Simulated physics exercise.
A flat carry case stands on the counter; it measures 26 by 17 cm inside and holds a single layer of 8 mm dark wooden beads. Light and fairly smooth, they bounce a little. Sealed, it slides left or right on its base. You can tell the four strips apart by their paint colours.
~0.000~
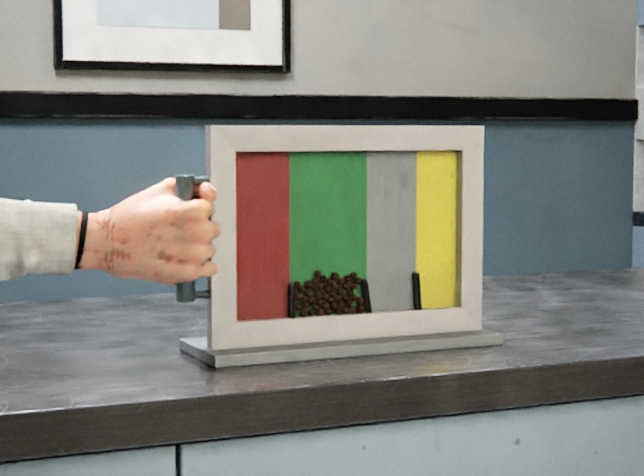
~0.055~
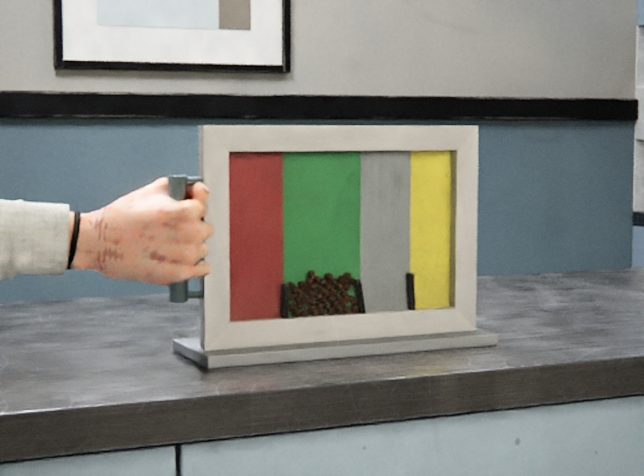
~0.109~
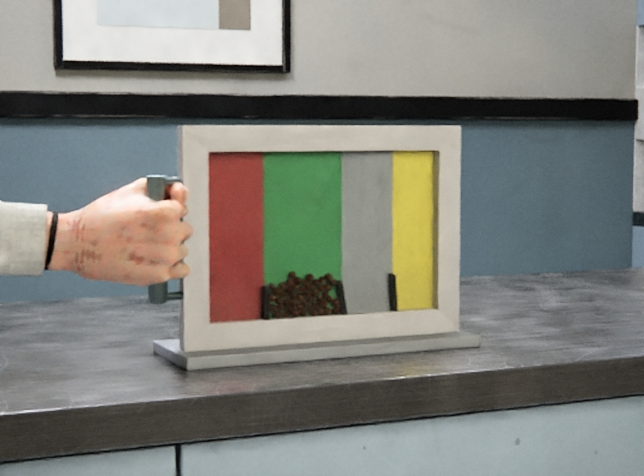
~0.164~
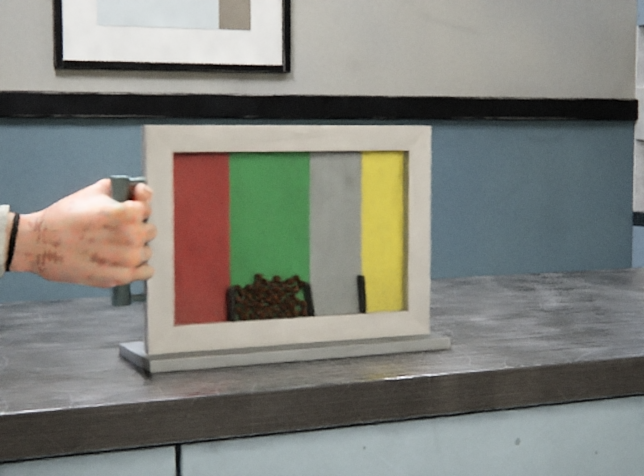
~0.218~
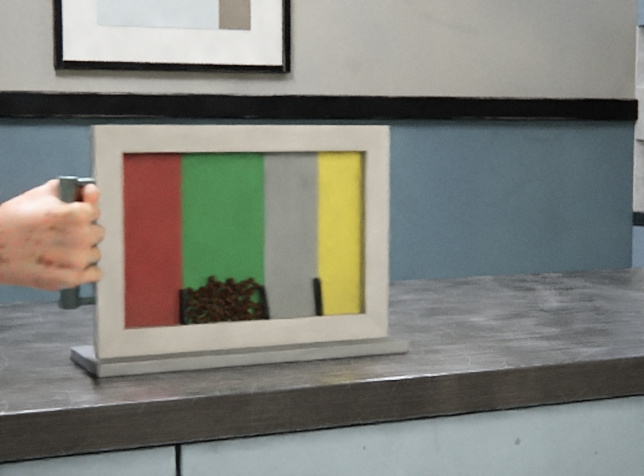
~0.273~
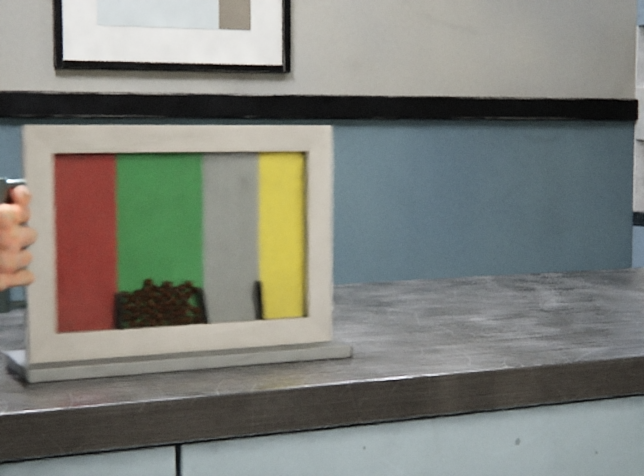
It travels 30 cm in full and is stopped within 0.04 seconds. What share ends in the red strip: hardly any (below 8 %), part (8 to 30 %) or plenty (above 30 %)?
At the end, the red shows a moderate amount.
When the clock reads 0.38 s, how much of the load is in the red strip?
Roughly 5 %.
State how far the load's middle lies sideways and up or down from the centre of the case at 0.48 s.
The middle sits around 4 cm left of it and 6 cm below it.
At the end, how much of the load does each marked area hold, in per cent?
So red strip ends with 20, green strip with 80, yellow strip with 0, and grey strip with 0.
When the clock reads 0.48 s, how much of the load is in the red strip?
Around 15 per cent.
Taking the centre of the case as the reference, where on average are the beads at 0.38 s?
About 3 cm left and 6 cm below.
After 0.38 s, it is 30 cm to the left; the beads' middle is 3 cm left of and 6 cm below the centre; red 5 %, green 95 %.
After 0.48 s, it is 30 cm to the left; the beads' middle is 4 cm left of and 6 cm below the centre; red 15 %, green 85 %.
After 0.63 s, it is 30 cm to the left; the beads' middle is 4 cm left of and 7 cm below the centre; red 20 %, green 80 %.
At rest by 1.0 s, it is 30 cm to the left; red 20 %, green 80 %, yellow 0 %, grey 0 %.
